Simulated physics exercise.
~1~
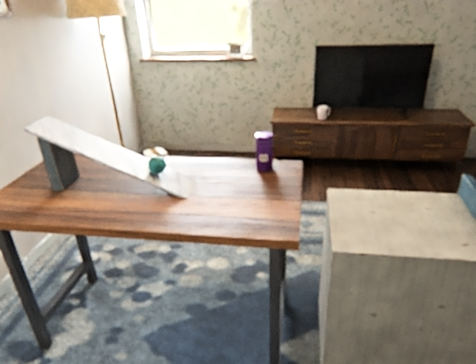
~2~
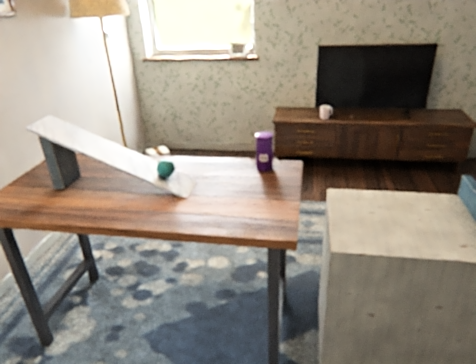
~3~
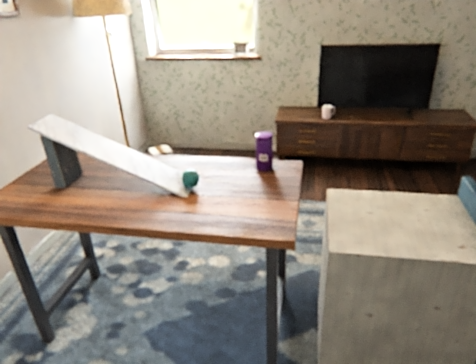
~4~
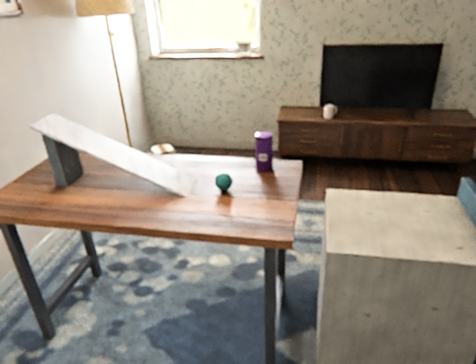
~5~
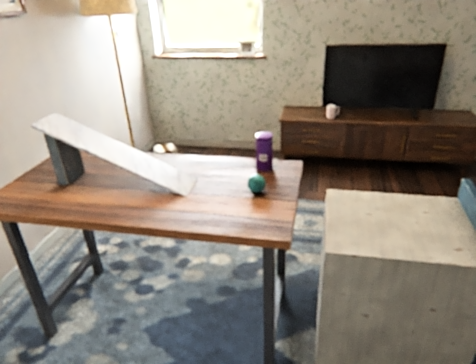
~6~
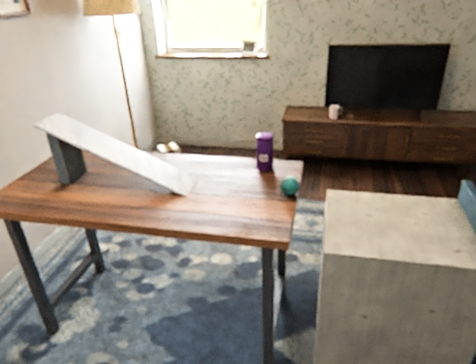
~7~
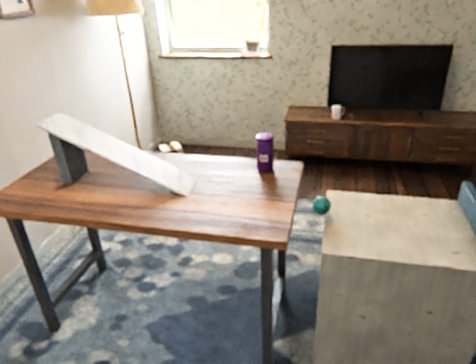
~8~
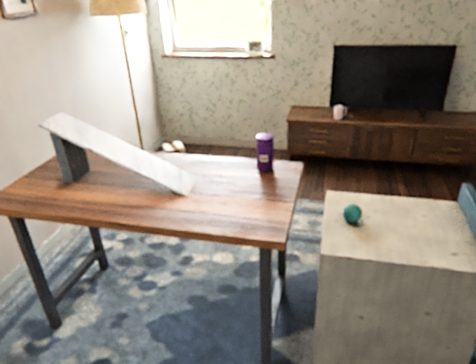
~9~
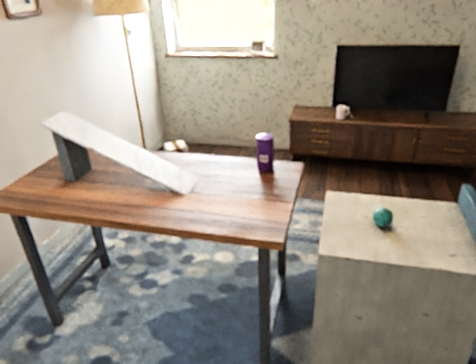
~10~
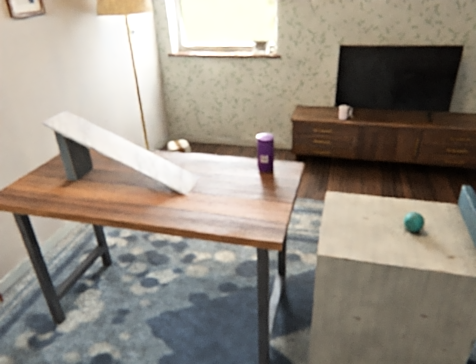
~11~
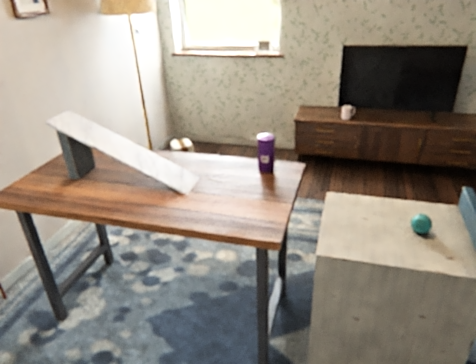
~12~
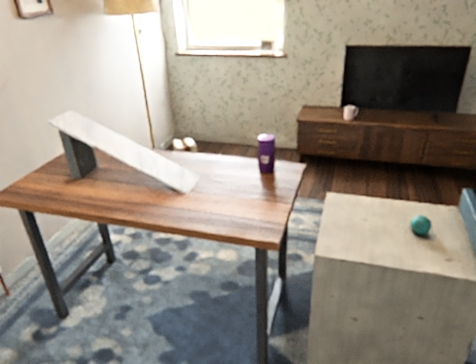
In this clip, a turquoise ball rolls down a fixed ramp and across a wooden table, passing a purple jar that stays put. It crosses the gap to a lower, pale block, rolls right along its top, and comes to rest there.
